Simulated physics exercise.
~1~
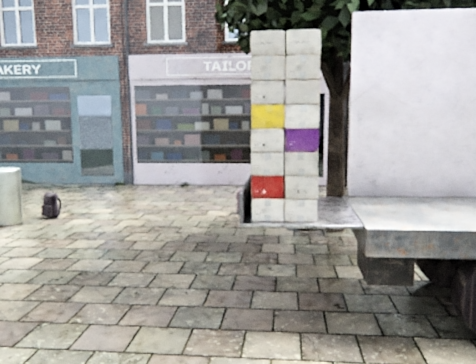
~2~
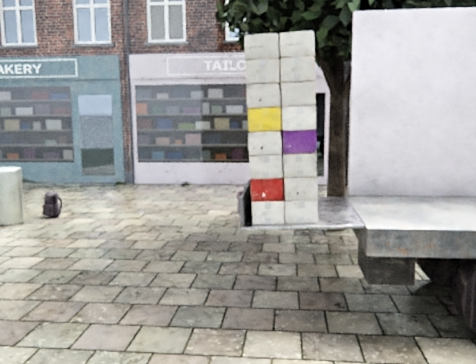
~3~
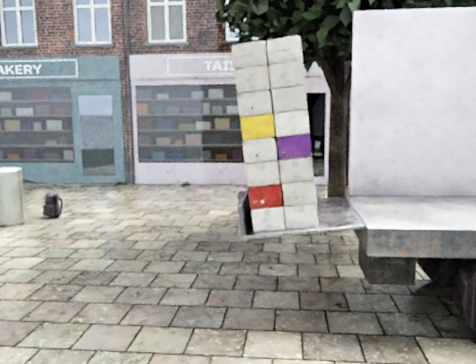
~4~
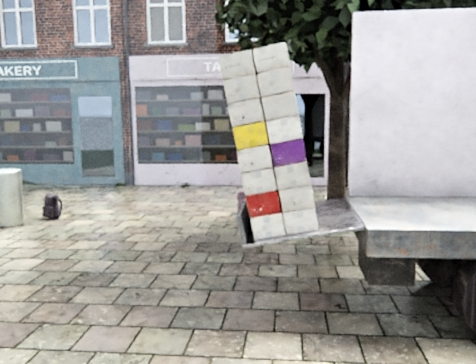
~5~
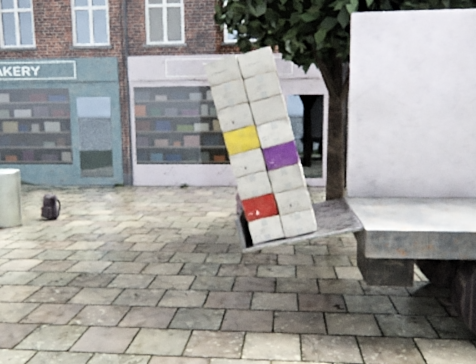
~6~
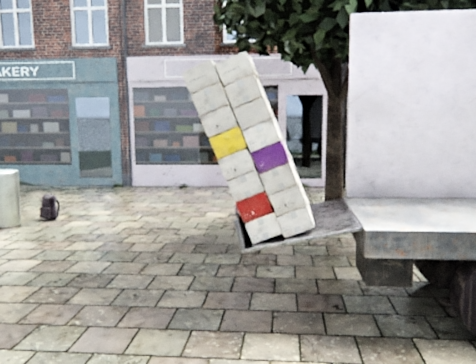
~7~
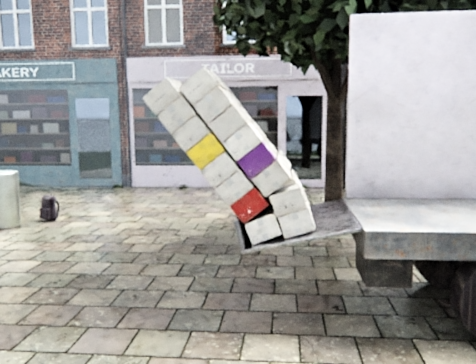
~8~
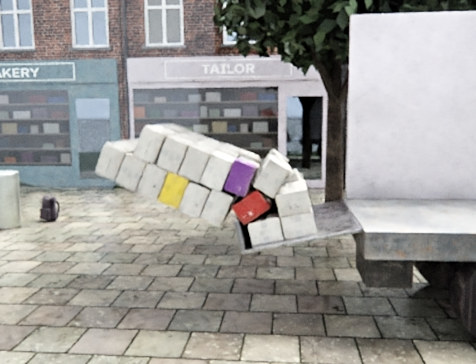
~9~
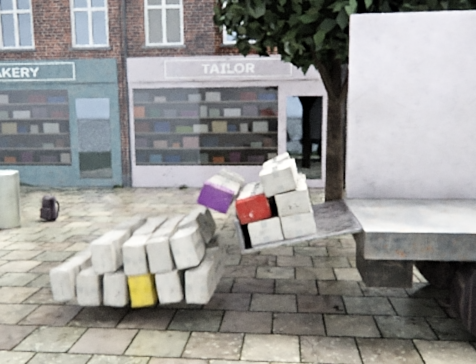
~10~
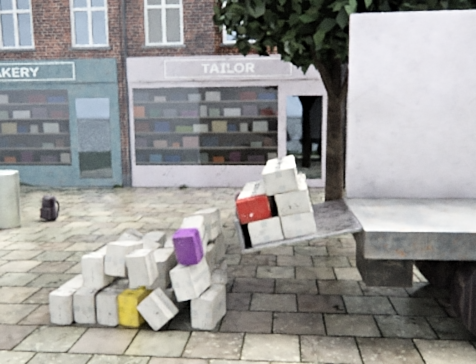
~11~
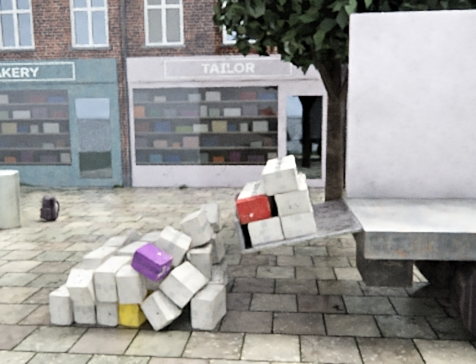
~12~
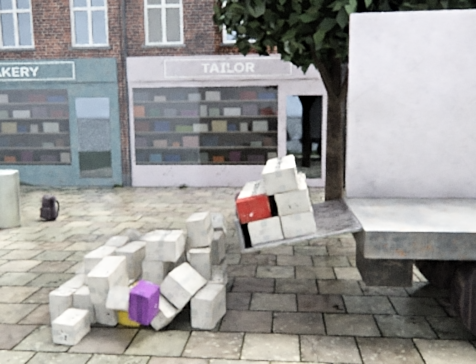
The clip opens on a tall, unfastened stack of pale parcels, with yellow, purple and red ones among them, standing on a platform in a paved square before a bakery and a tailor. The platform tilts down to the left, and the stack leans with it. The platform stops, but the stack keeps tipping, bending apart above the red parcel. The upper part topples onto the paving, carrying the yellow parcel, while the purple one tumbles after it and rolls down the heap. The yellow and purple parcels end on the ground, while the red one stays aboard with a few pale parcels.
